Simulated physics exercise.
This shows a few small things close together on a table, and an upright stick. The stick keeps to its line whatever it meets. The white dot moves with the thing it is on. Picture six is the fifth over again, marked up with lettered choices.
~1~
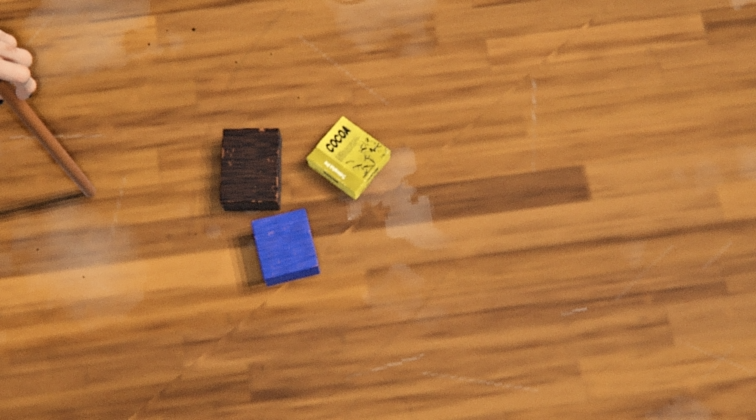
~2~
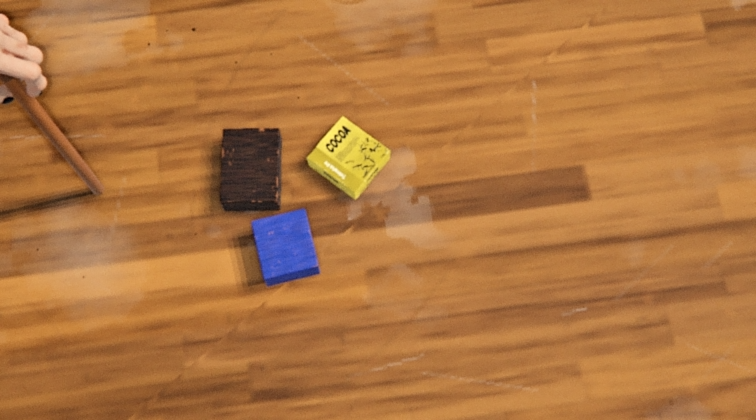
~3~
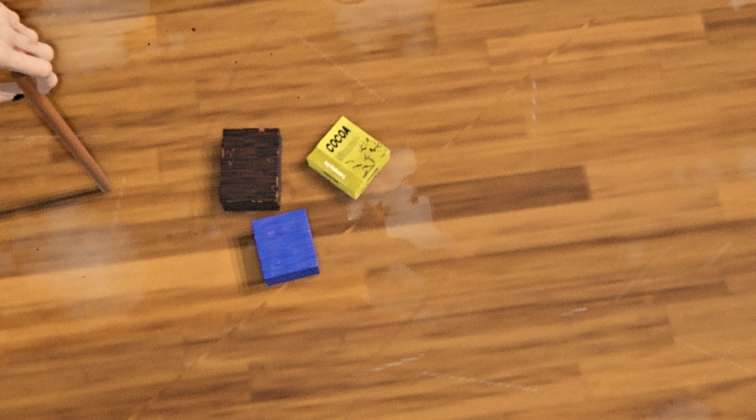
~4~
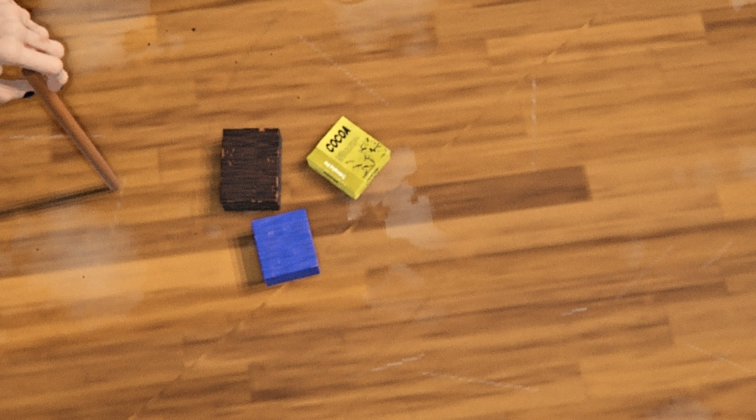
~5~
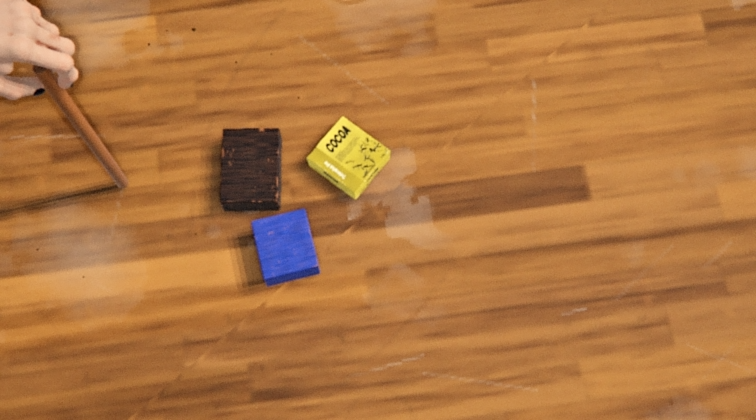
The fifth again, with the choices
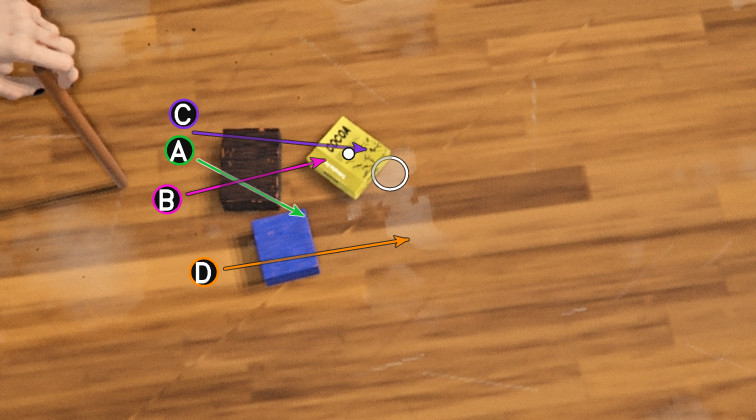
At the start, a dark block, a yellow cocoa packet and a blue block sit close together on a wooden table, with a hand holding a brown stick at the left edge. The hand then moves the stick slightly rightward toward the objects, which stay still throughout.
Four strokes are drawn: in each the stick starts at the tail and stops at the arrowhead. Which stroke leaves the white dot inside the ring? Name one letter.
Only C gets it there.
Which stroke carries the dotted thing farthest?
B.
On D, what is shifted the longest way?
It is the blue block.
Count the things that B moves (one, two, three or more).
It moves two.
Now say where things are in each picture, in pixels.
Black block (252, 170); yellow packet (349, 158); blue block (286, 247), in the first frame.
Blue block (286, 247); black block (252, 170), in the second frame.
Yellow packet (349, 158); blue block (286, 247), in the third frame.
Black block (252, 170); yellow packet (349, 158), in the fourth frame.
Blue block (286, 247); black block (252, 170); yellow packet (349, 158), in the fifth frame.
On the copy, A from (198, 160) to (303, 216); B from (188, 194) to (324, 160); C from (193, 133) to (365, 149); D from (225, 269) to (408, 239); the ring at (390, 174); the white dot at (349, 153).
On C. First, foot of the stick (255, 139); yellow packet (349, 159); black block (267, 179).
Then, foot of the stick (317, 146); yellow packet (364, 165); black block (281, 185).
Finally, foot of the stick (365, 150); yellow packet (387, 177); black block (281, 185); the dot on the yellow packet is in the ring.
By contrast, A leaves the dotted thing at (365, 147); B leaves the dotted thing at (418, 138); D leaves the dotted thing at (351, 148).
